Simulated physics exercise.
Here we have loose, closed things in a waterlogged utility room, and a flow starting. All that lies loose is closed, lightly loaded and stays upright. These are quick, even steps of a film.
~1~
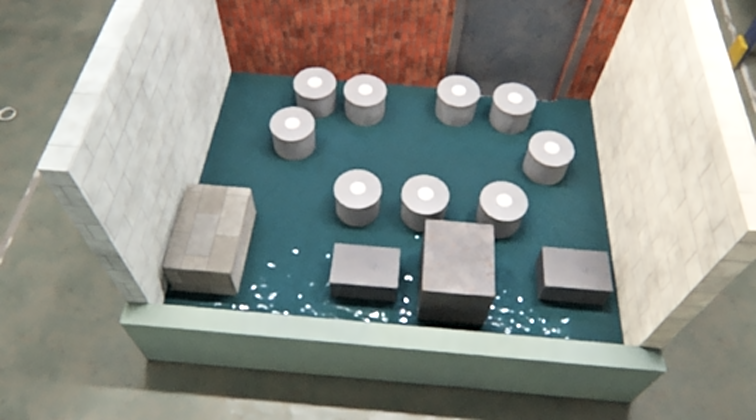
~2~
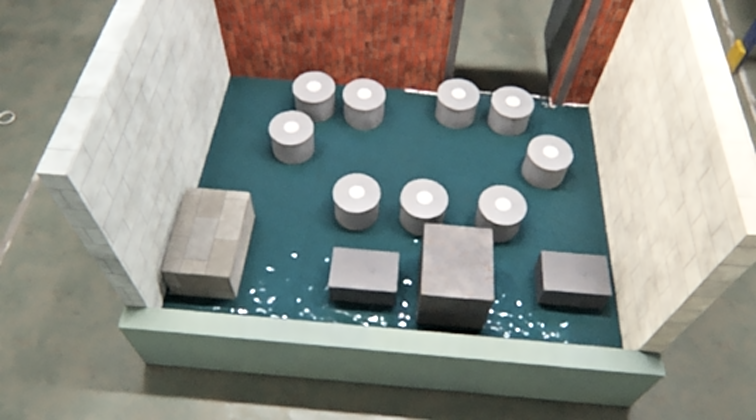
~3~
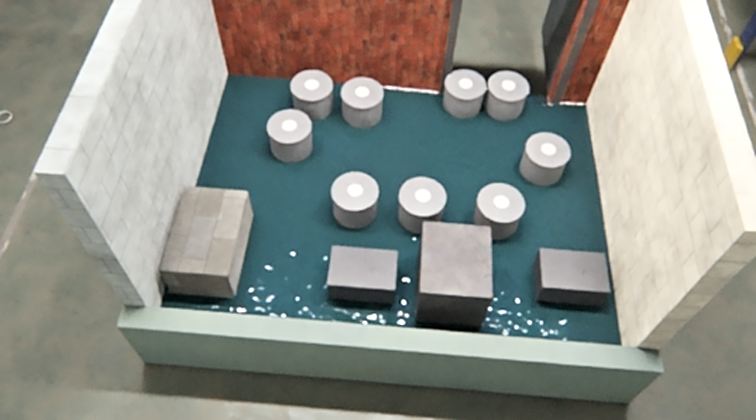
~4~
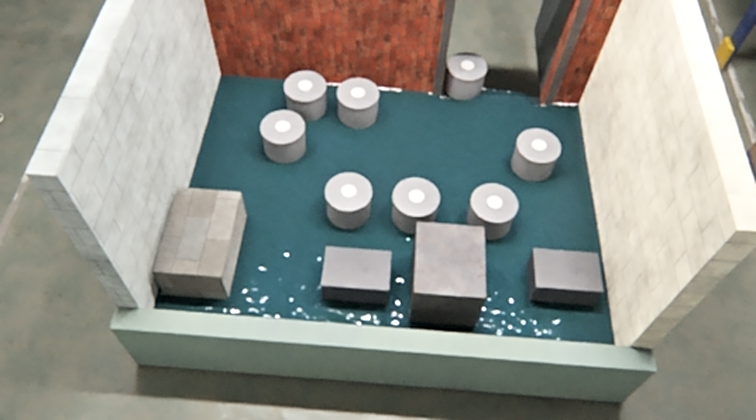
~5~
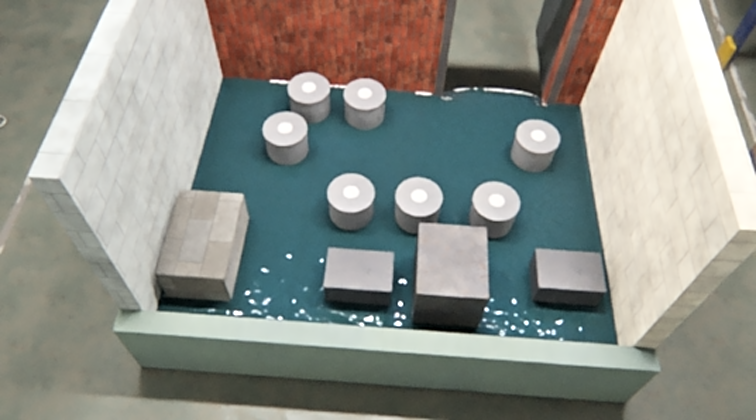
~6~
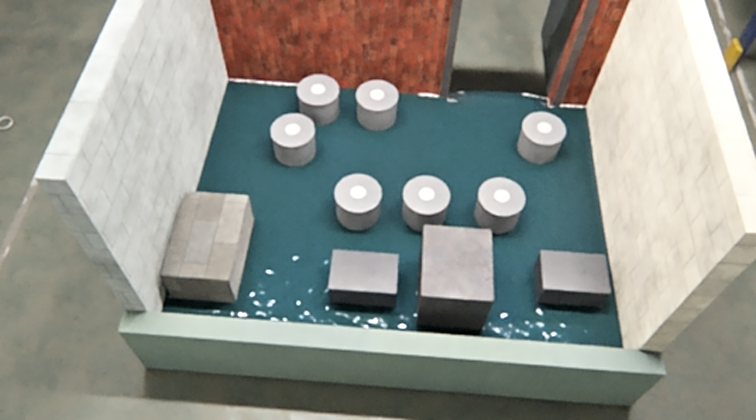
In a flooded room, the doorway in the red back wall opened and two of the floating grey tubs slipped out through it, one after the other, while a few others drifted slightly.
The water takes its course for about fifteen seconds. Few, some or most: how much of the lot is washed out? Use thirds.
It is two thirds or above.
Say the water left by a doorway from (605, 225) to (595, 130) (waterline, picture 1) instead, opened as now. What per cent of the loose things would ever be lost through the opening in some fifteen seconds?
Close to 70 %.
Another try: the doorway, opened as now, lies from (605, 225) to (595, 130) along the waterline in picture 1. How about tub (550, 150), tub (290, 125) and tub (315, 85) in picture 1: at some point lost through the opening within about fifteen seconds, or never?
In turn: Washed out, stays, kept in.
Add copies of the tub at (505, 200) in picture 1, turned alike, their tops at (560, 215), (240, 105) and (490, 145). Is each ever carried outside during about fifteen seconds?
In turn: Yes, inside, carried outside.
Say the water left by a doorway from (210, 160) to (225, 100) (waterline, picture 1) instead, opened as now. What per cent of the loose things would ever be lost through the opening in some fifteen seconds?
Near 40 in a hundred.
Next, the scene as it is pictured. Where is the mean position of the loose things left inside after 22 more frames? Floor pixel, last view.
Around (450, 174).
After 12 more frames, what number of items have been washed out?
The number is 4.
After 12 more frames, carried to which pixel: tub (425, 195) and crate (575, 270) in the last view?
Near (498, 154) and (579, 225).
A moment on, 2 of 11 are out; 9 afloat.
Next, 4 of 11 are out; 7 afloat.
Later, 7 of 11 are out; 4 afloat.
In the end, 9 of 11 are out; 2 afloat.
